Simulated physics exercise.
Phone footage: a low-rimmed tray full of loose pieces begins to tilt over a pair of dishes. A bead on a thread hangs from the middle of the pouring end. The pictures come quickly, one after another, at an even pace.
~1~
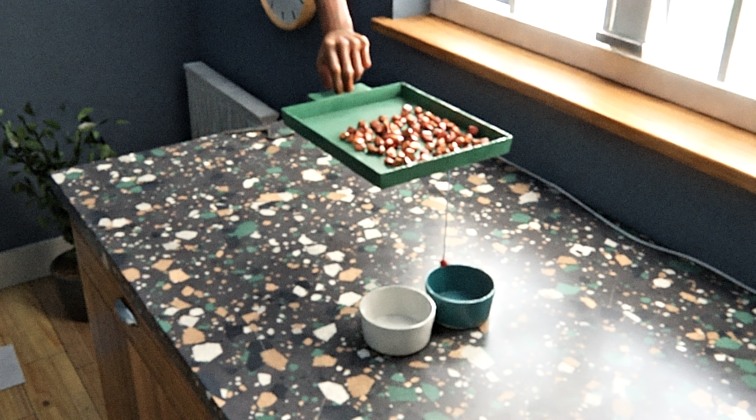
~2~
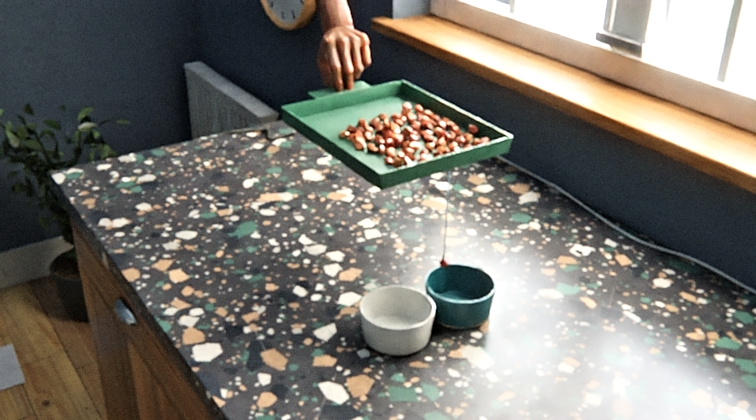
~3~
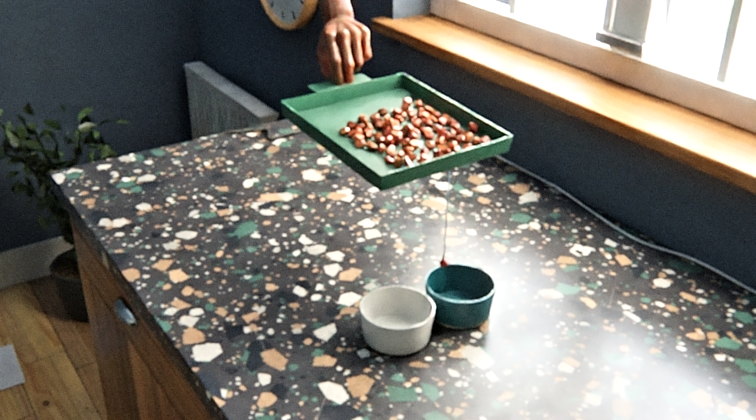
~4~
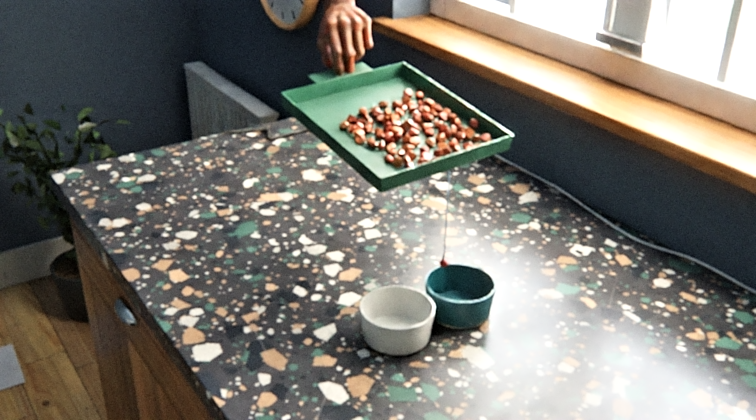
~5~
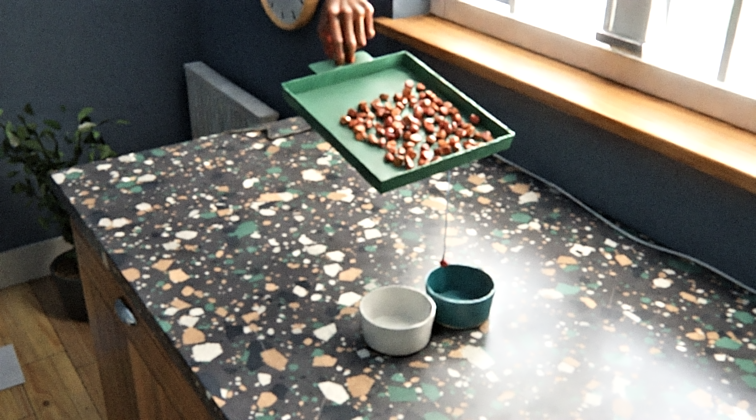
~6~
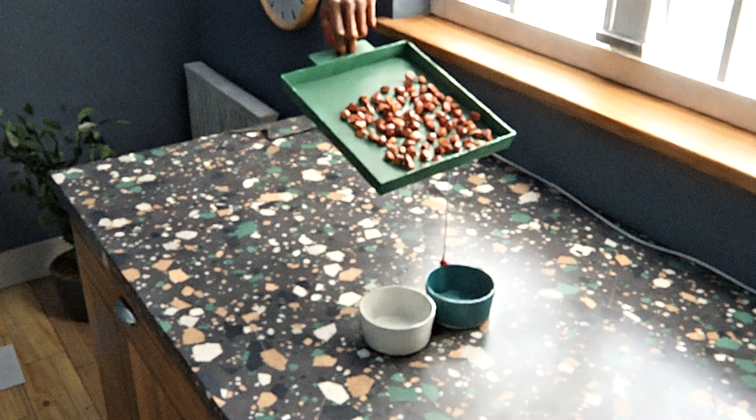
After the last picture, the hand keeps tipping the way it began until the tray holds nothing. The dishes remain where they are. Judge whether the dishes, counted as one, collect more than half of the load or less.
Counted as one, they collect more than half.
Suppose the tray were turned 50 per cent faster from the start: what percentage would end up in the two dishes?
About 70 %.
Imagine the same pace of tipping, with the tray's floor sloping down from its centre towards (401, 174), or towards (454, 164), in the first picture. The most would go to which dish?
Case one goes to the left-side dish, case two to the right-side dish.
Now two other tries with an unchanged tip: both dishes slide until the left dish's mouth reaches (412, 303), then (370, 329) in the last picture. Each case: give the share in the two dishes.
Near 80 % and 60 %.
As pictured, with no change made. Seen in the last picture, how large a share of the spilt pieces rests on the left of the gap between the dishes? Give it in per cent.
Close to 20 per cent.
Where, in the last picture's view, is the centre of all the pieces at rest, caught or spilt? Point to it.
Around (405, 329).
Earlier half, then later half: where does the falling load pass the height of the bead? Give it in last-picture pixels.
First close to (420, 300), next close to (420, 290).
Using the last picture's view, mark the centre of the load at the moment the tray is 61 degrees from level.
The middle of the pieces lands at roughly (430, 152).
Just after the last frame, tray tipped steeply; almost all on the tray; just a few in the air.
A moment on, tray tipped past a quarter turn; roughly half on the tray; roughly a quarter in the left dish; about a tenth in the right dish; about a tenth outside both; roughly a quarter in the air.
Further on, tray tipped past a quarter turn; roughly two thirds in the left dish; roughly a quarter in the right dish; roughly a quarter outside both.
When it is over, tray tipped past a quarter turn; roughly two thirds in the left dish; roughly a quarter in the right dish; roughly a quarter outside both.
